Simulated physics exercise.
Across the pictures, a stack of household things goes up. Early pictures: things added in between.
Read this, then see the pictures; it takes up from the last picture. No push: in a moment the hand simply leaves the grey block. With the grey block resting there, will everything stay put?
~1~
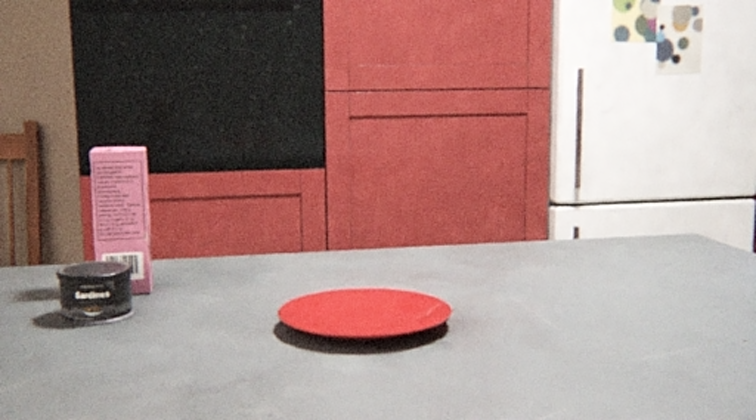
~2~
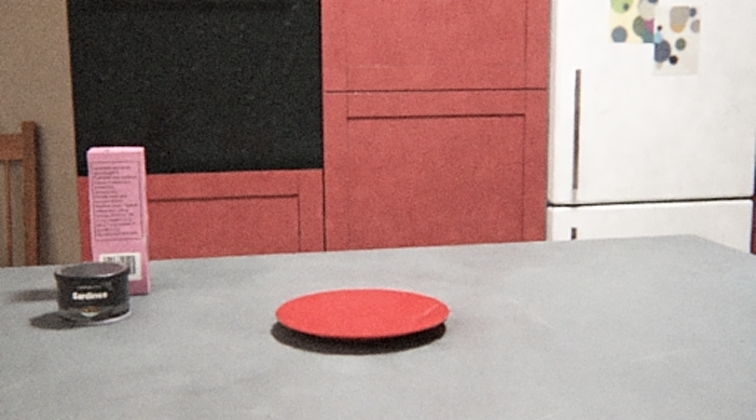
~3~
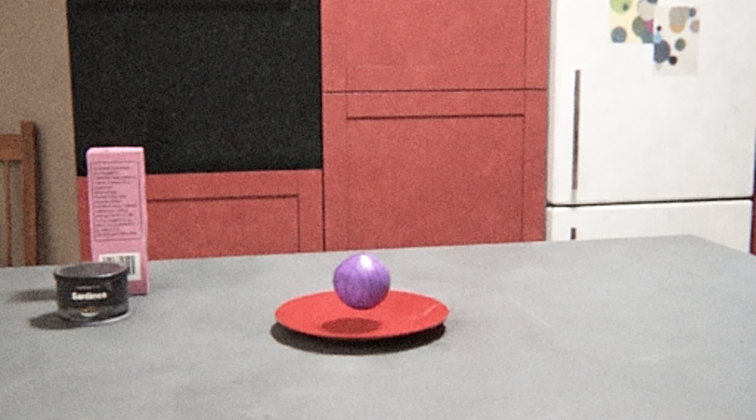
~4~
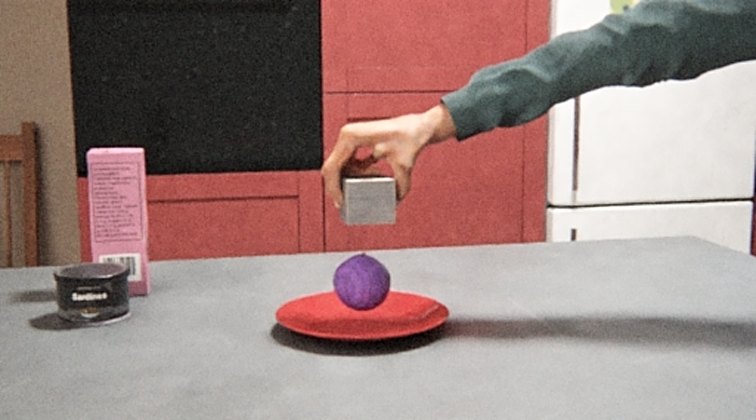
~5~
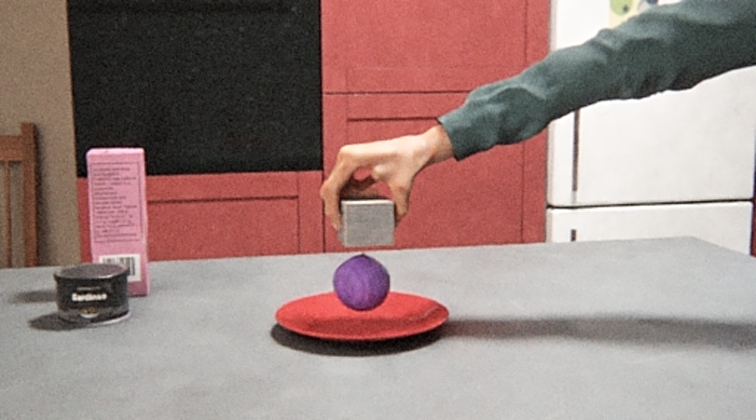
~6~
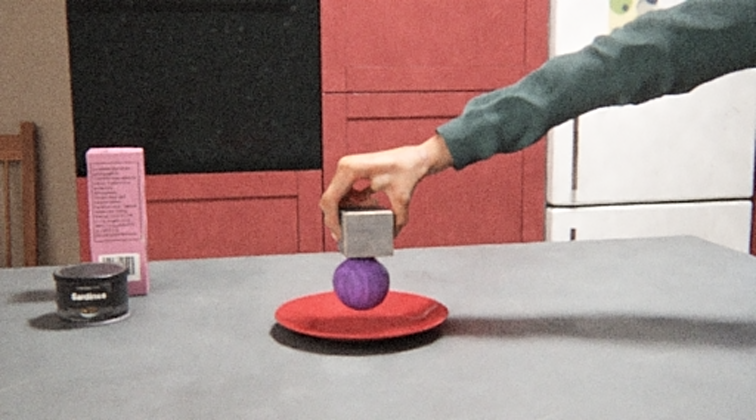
Insecure.
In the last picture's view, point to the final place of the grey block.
Close to pixel (517, 297).
Then, 0.40 s on from there, grey block turned 49° from how it was put near (402, 251).
Then, 0.50 s on from there, grey block now fallen.
Then, 0.70 s on from there, things are still on the move.
In the end, fallen, grey block; the other 4 unmoved. At the end, from the last picture's camera, grey block near (517, 297). The pile gives way.
